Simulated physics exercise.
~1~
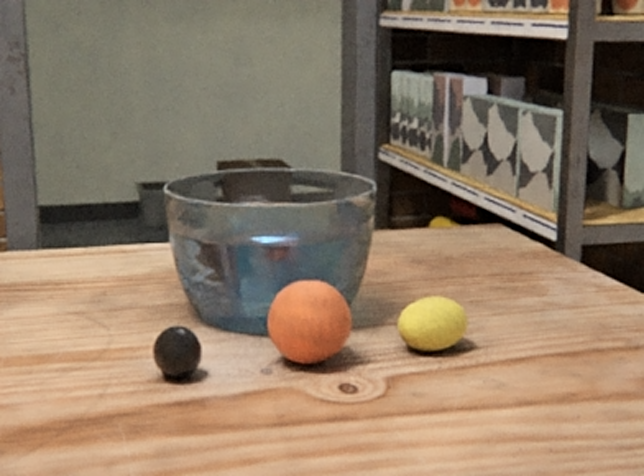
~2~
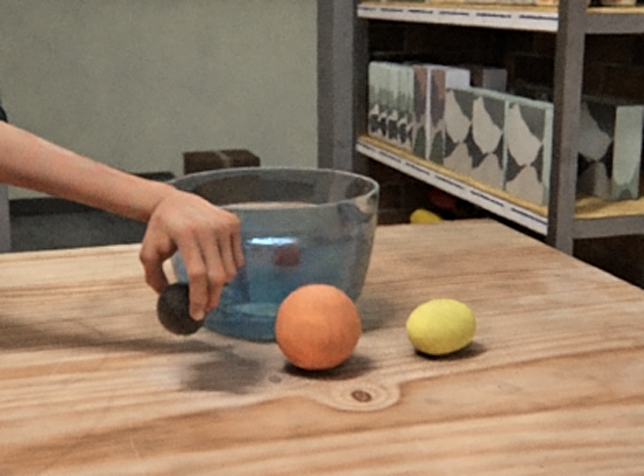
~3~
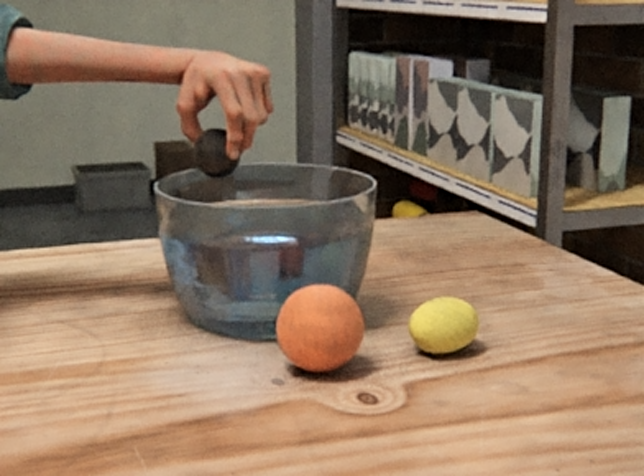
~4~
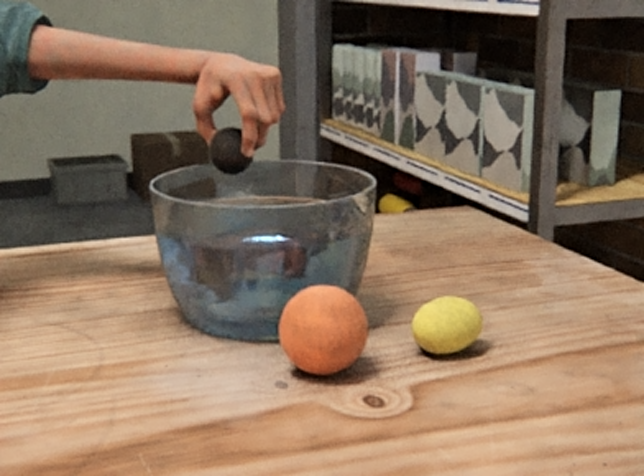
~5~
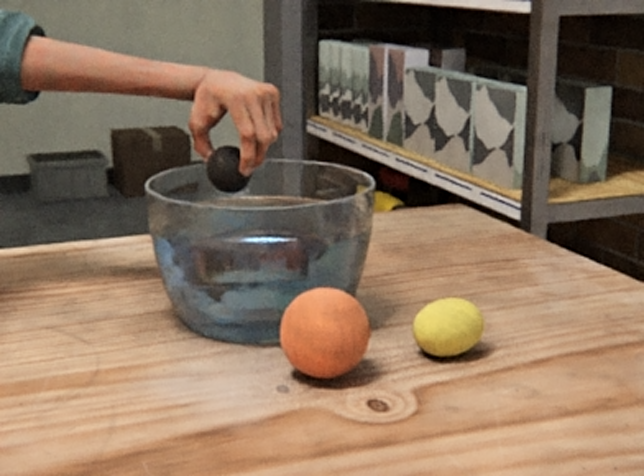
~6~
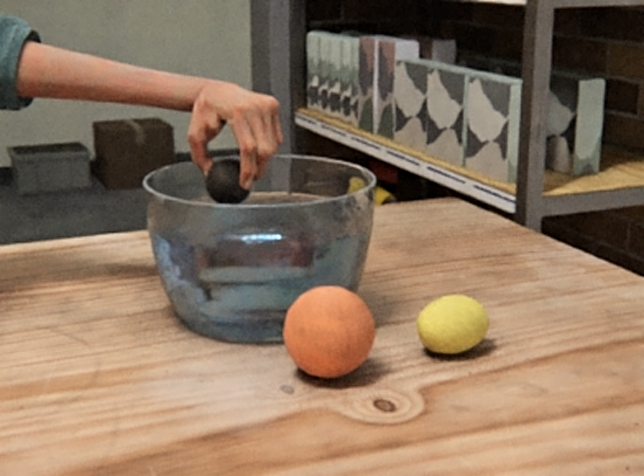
At first, a dark round stone, an orange and a yellow lemon sit in a row on a wooden table before a clear tub of water. A hand reaches in from the left, picks up the stone and lifts it above the tub, then lowers it close to the water, still gripping it.
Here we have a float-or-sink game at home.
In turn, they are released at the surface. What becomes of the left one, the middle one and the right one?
Okay - the left one won't stay up, the middle one won't go under, the right one won't go under.
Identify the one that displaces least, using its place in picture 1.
It's the leftmost of the three, I reckon.
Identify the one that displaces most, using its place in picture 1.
The centre piece.
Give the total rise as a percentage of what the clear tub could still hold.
24 in a hundred.
A moment on, the stone drops to the bottom.
Further on, the orange stays afloat.
When it is over, the lemon stays afloat; afloat, orange and lemon.
